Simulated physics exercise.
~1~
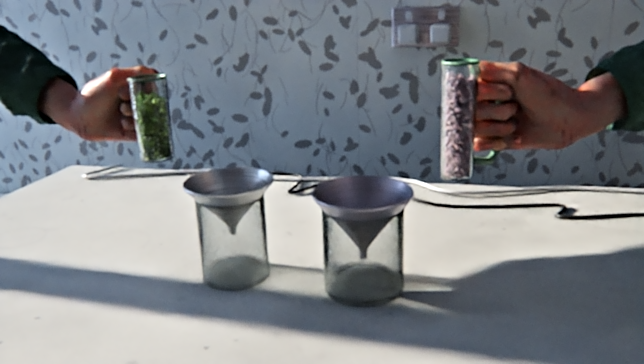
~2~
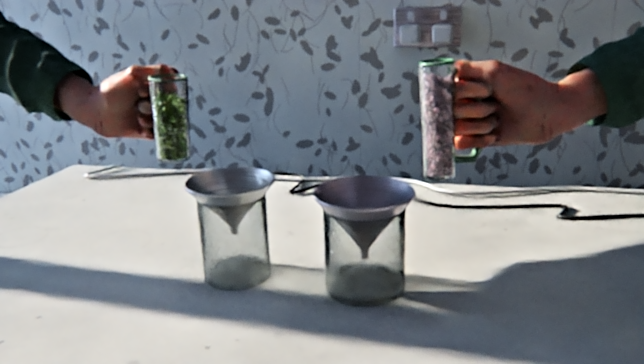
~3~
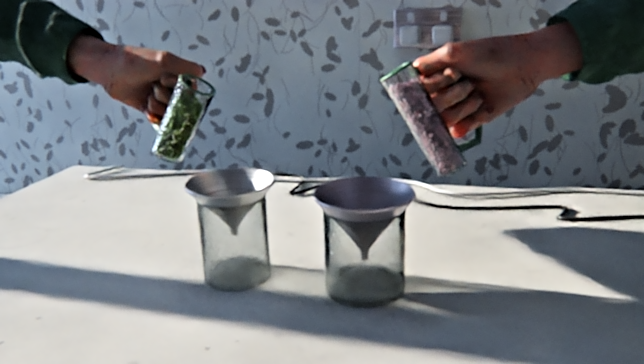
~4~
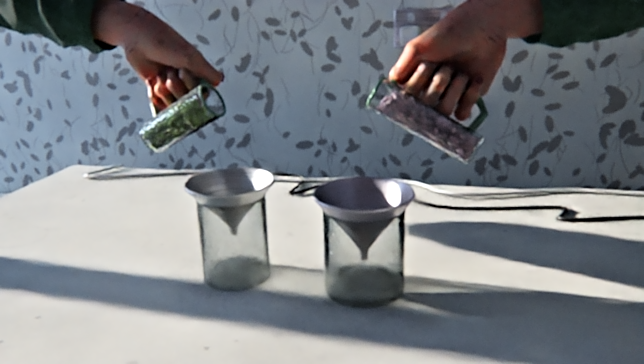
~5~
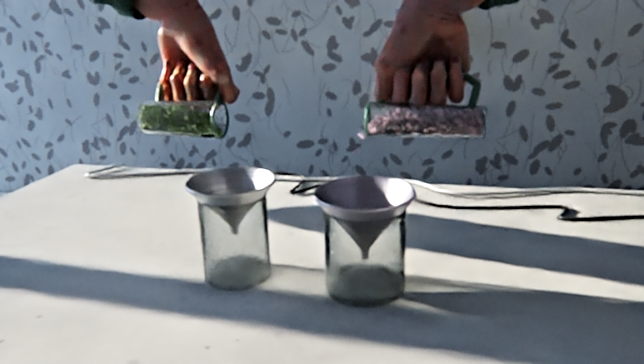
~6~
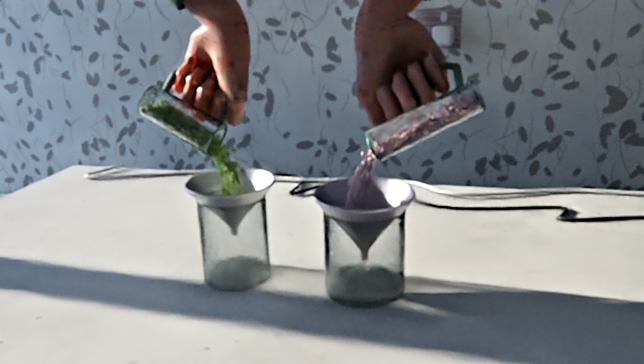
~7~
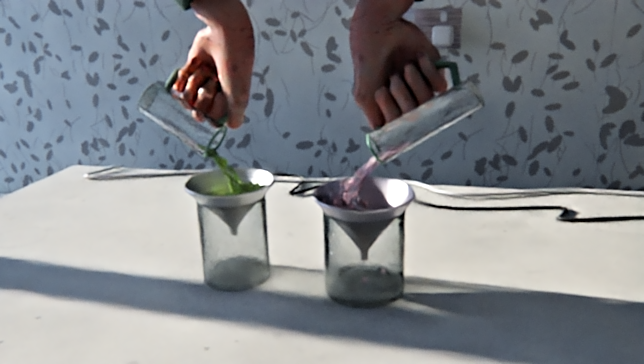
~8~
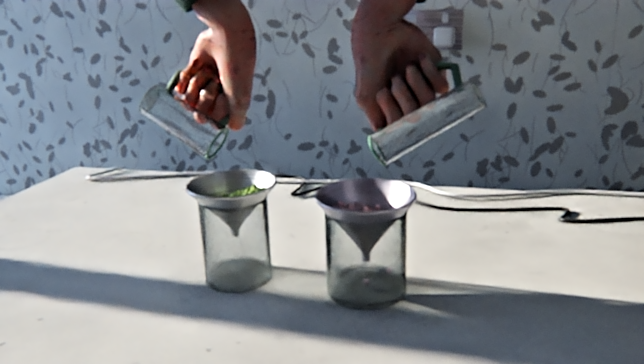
Two hands holding glass cups, one of green pieces and one of pinkish pieces, move inward and tip them over two funnels set in jars, pouring until both cups are empty; the green pieces stay heaped in the left funnel, and most of the pinkish ones remain in the right.
